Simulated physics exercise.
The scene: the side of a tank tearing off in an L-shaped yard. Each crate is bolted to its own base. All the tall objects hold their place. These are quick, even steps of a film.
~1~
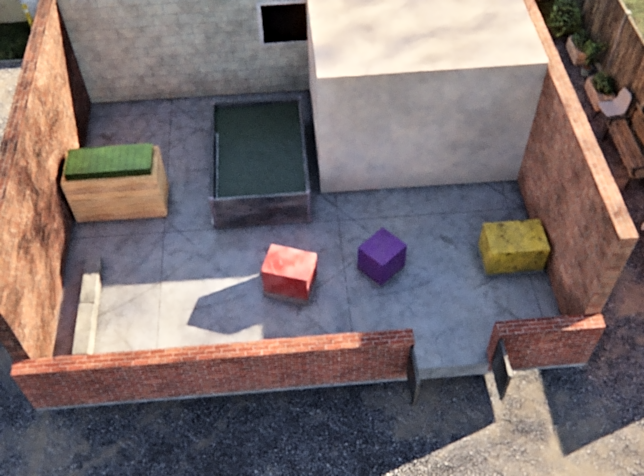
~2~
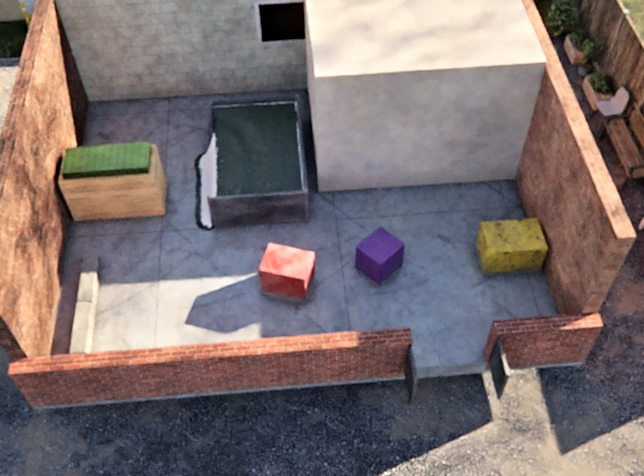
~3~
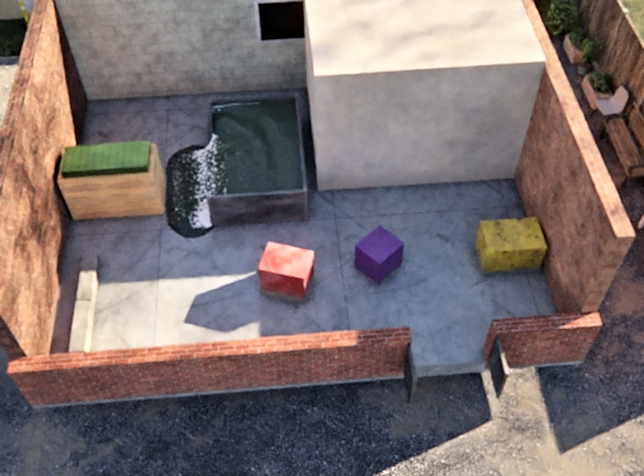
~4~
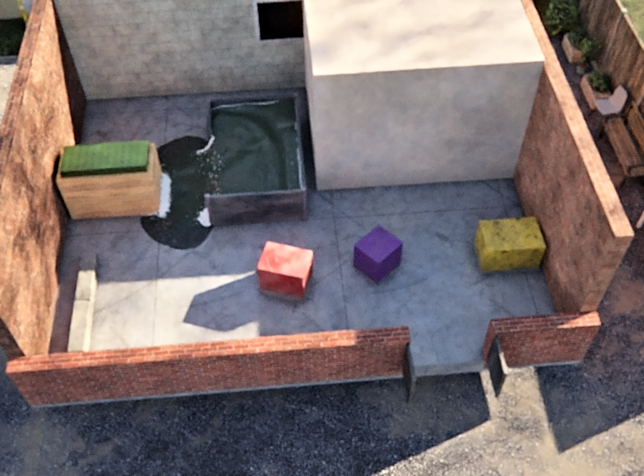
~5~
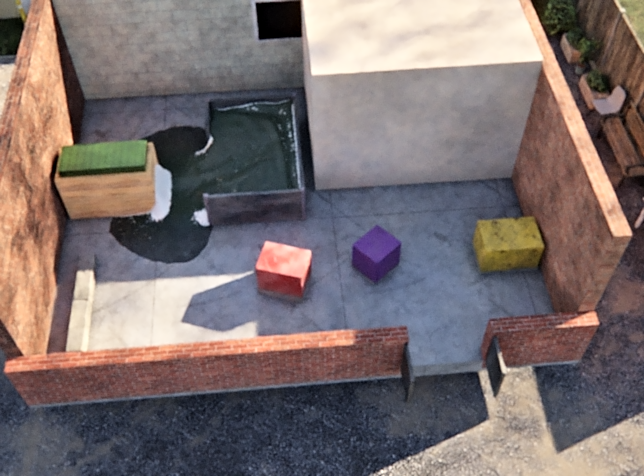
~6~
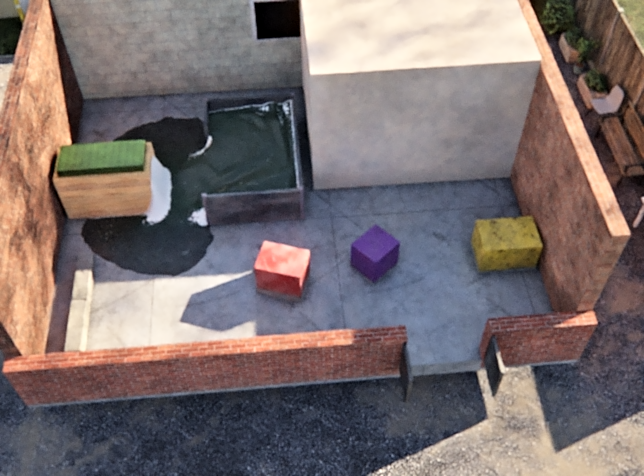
Dark water pours from the open left side of a grey tank in a brick-walled concrete yard, seen from high above. A wooden box with a green top stands left of the tank, a pale block right, and red, purple and yellow boxes nearer the front. The water spreads left with white foam, meets the wooden box and widens toward the front, while the view shifts very slightly.
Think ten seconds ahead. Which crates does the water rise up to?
In the end: The red crate keeps dry; the yellow crate is soaked; the purple crate is soaked.
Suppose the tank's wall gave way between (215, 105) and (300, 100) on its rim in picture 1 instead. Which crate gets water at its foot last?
That is the yellow-painted one.
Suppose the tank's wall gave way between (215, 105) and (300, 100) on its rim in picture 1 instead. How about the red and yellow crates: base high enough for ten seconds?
The red crate remains dry, the yellow crate remains dry.
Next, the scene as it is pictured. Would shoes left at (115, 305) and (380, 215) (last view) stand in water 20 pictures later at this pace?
As listed: Wet, not flooded.
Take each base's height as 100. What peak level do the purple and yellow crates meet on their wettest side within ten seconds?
Near 220 and 230 in a hundred.
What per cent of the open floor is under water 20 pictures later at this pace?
I make it 50 per cent.
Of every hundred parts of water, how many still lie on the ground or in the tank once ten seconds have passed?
Close to 98 %.
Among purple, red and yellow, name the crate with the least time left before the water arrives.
I say the red-painted one.
A moment on, water covers 25 % of the floor; the red crate not reached, the yellow crate not reached, the purple crate not reached.
Next, water covers 40 % of the floor; the red crate not reached, the yellow crate not reached, the purple crate not reached.
Then, water covers 50 % of the floor; the red crate water round its plinth, the yellow crate not reached, the purple crate not reached.
Later, water covers 75 % of the floor; the red crate water round its plinth, the yellow crate water round its plinth, the purple crate water round its plinth.
In the end, water covers 90 % of the floor; the red crate stayed above the water, the yellow crate was topped, the purple crate was topped.
